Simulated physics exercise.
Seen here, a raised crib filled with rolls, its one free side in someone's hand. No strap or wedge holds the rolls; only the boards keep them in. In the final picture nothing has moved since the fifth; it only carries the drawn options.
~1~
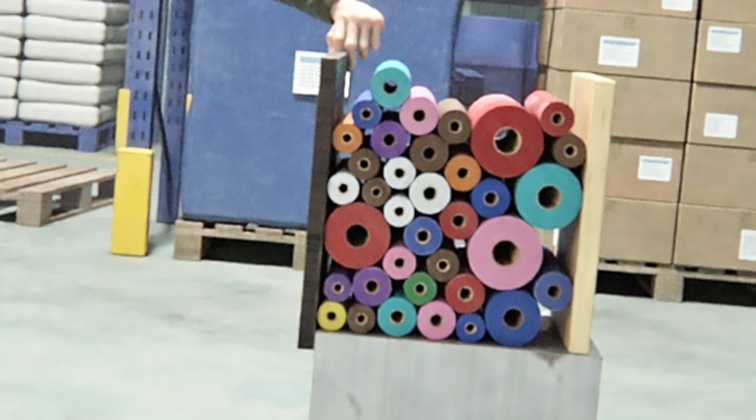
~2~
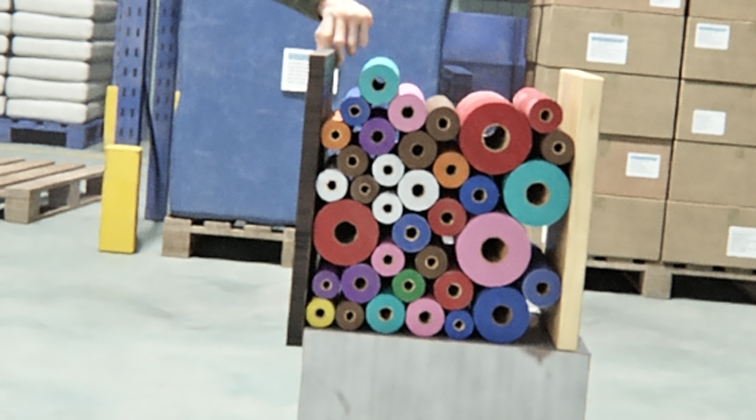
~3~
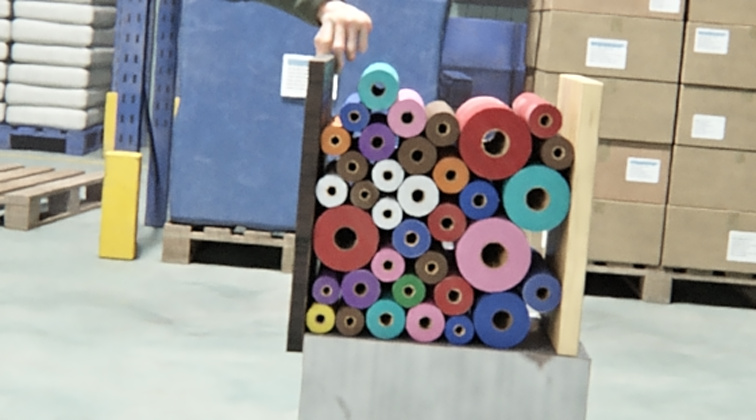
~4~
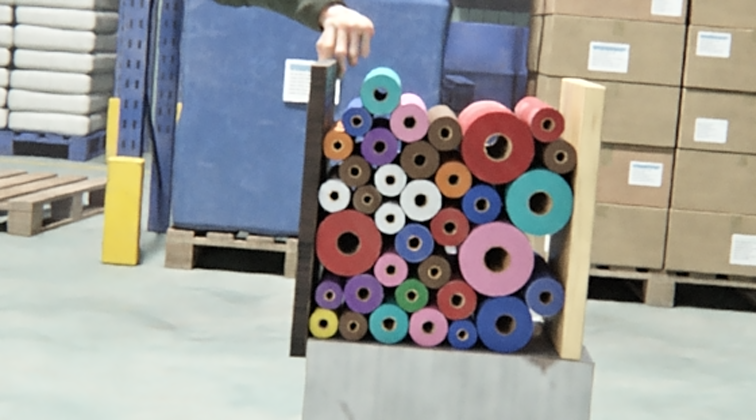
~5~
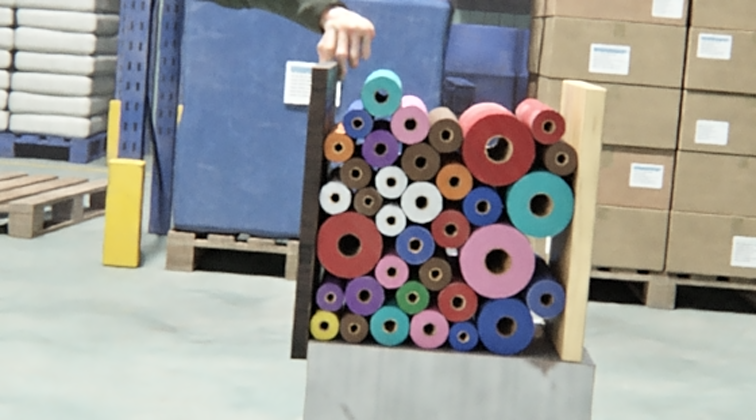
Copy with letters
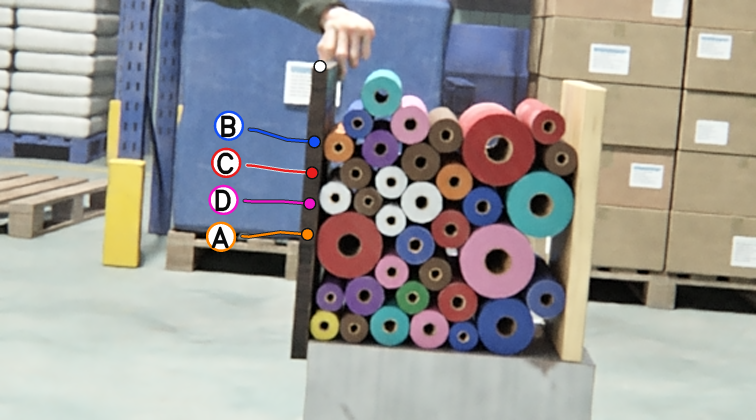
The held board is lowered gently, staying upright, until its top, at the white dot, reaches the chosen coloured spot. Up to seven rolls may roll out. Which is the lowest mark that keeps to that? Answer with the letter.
The lowest mark that will do is D.
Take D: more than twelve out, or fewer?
At D, fewer than twelve.
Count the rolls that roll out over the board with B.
The count is none.
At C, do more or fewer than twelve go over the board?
It loses fewer than twelve.
On the copy, A at (307, 235); B at (314, 142); C at (312, 173); D at (310, 203); the white dot at (320, 66).
On D. First, top of the board (324, 131).
Then, top of the board (319, 201).
Finally, top of the board (319, 204), about four out over the board.
By contrast, A more than seven out over the board; B none out over the board; C one out over the board.
